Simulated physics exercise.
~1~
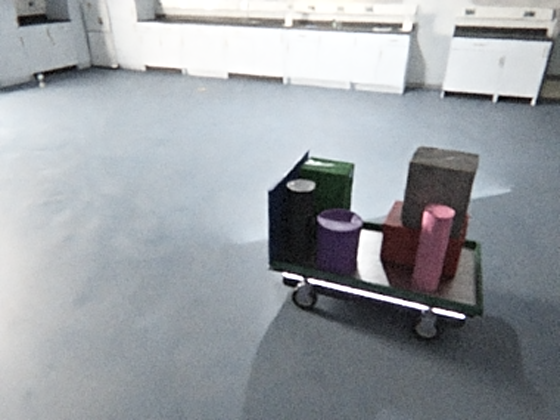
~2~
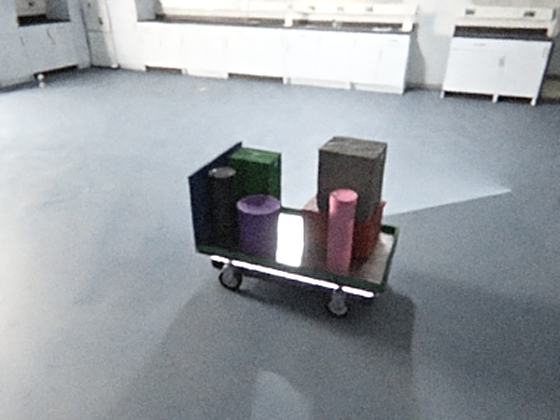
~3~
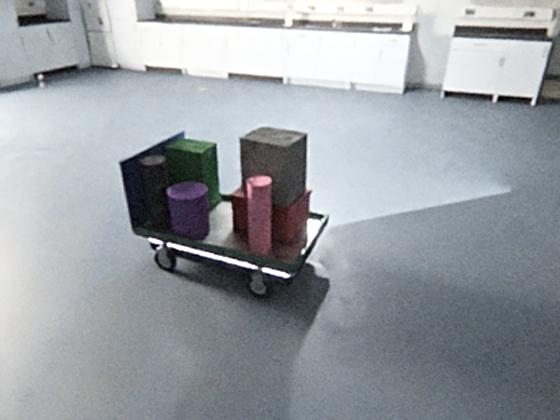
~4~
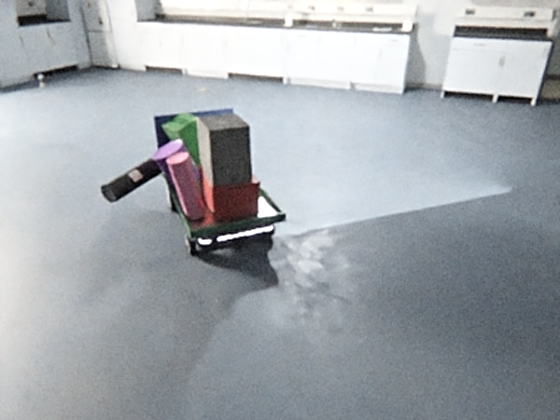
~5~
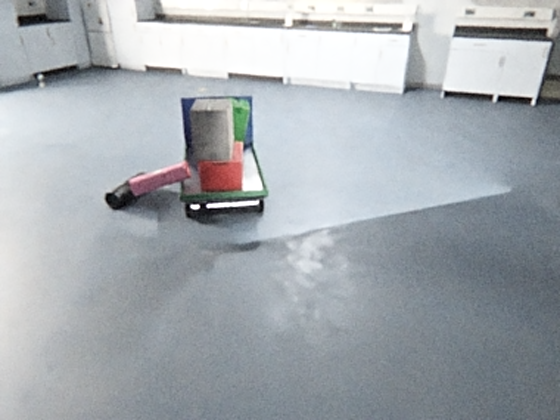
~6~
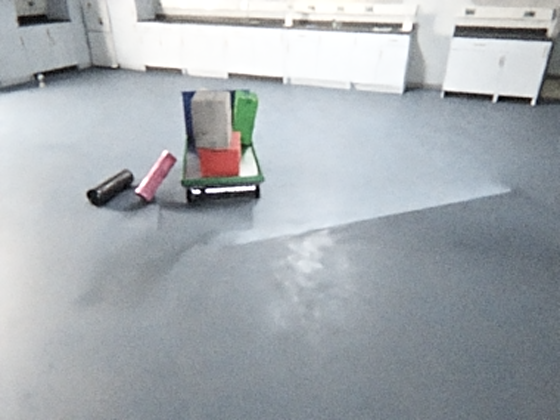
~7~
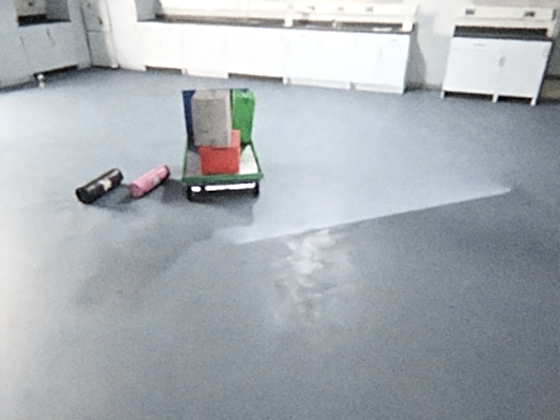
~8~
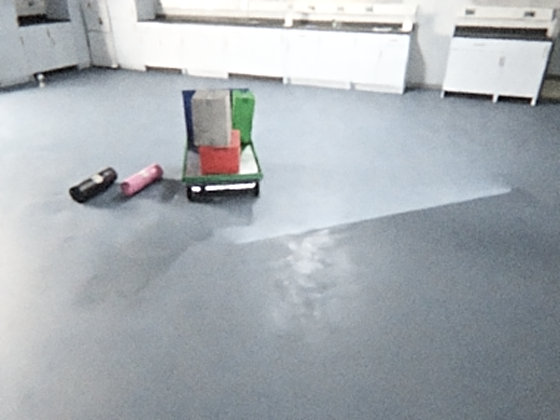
Lab floor, flat cart rolling left and swinging away, black and pink canisters toppling off and lying beside it as it stops.
